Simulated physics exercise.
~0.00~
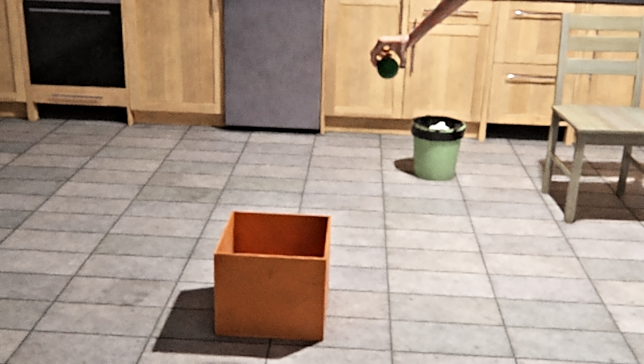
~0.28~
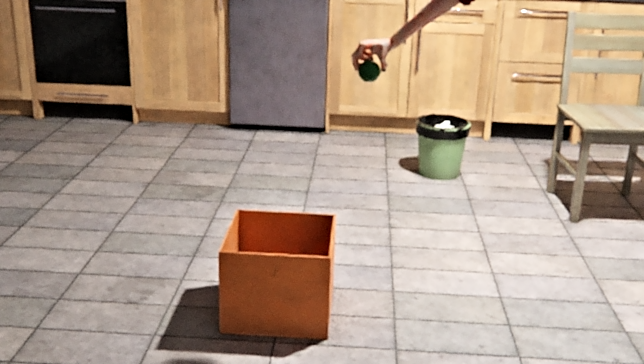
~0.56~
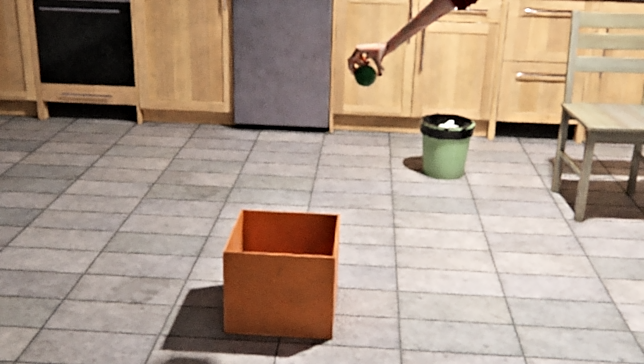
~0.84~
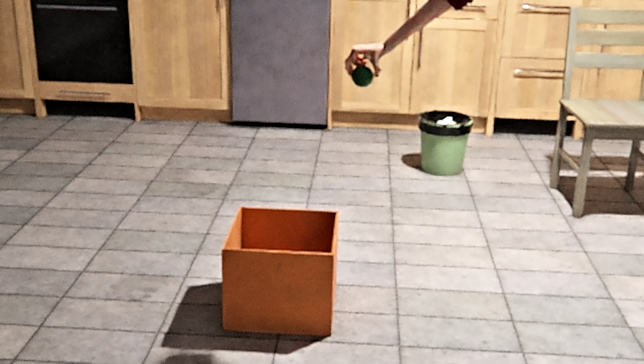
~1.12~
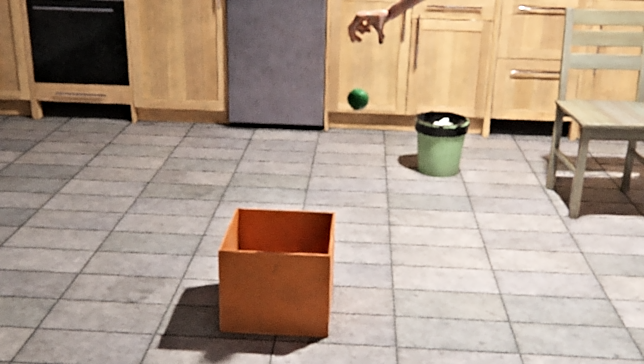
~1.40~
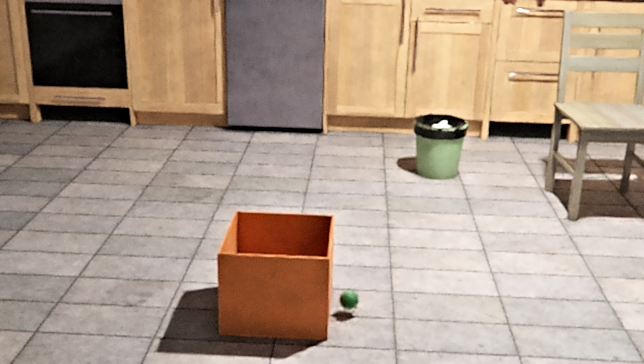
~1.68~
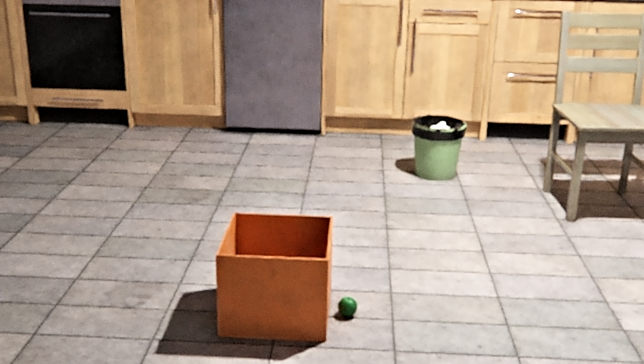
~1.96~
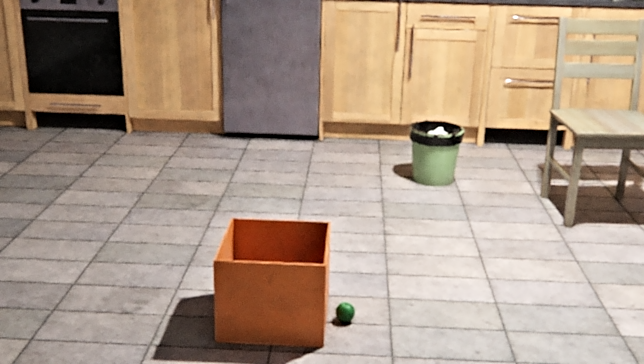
A green apple is held by a hand reaching in from above, in a kitchen with wooden cabinets and grey floor tiles, seen from a slightly swaying camera. An open orange crate stands on the floor in the foreground, left of centre, while a green bin with a dark liner and a pale chair stand farther back to the right. The hand carries the apple a little to the left and pauses. The fingers then open, and the apple falls as the hand draws back. It comes down beside the crate and ends up on the tiles just to its right, outside it.
